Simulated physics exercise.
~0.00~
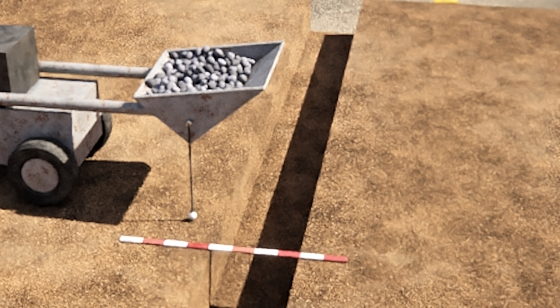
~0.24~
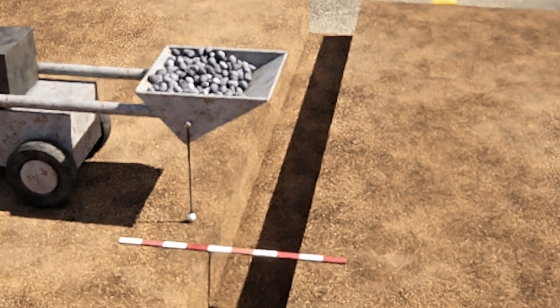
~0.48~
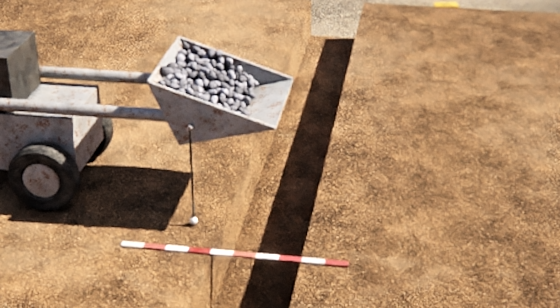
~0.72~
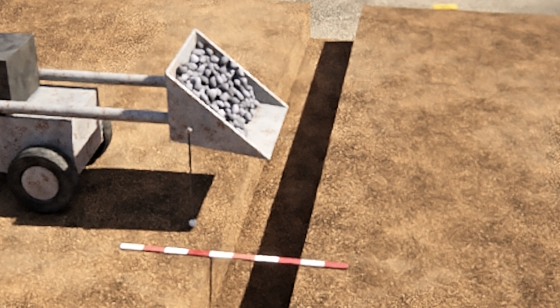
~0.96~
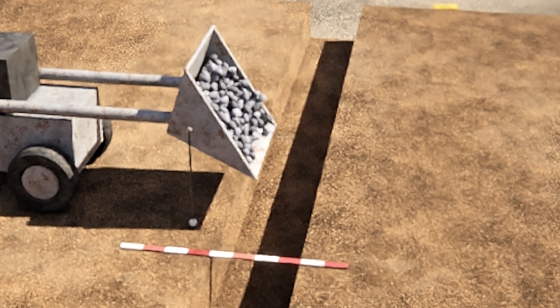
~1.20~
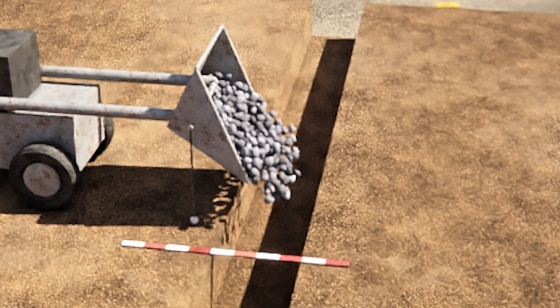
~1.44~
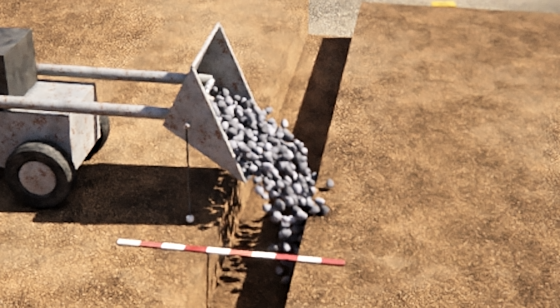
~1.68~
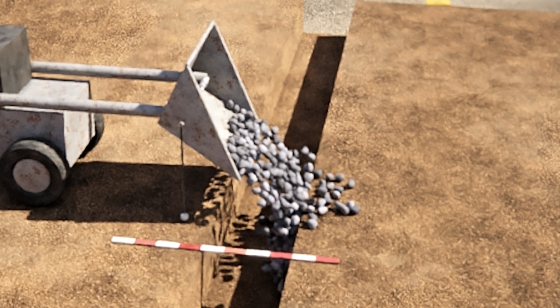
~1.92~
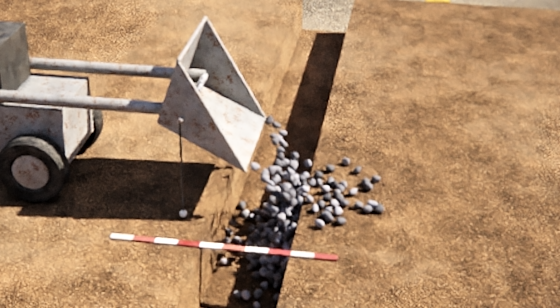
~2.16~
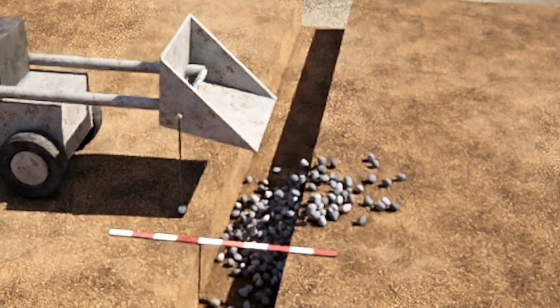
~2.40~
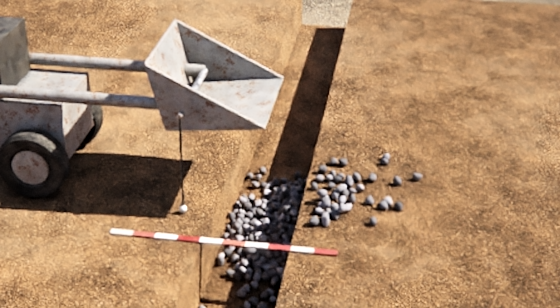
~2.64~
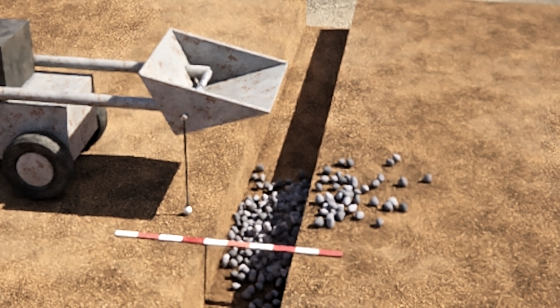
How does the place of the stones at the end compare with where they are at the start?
At the start the stones sit together in the raised skip at the upper left. At the end they lie lower and farther right, mostly in the trench with some scattered on the ground just past it.
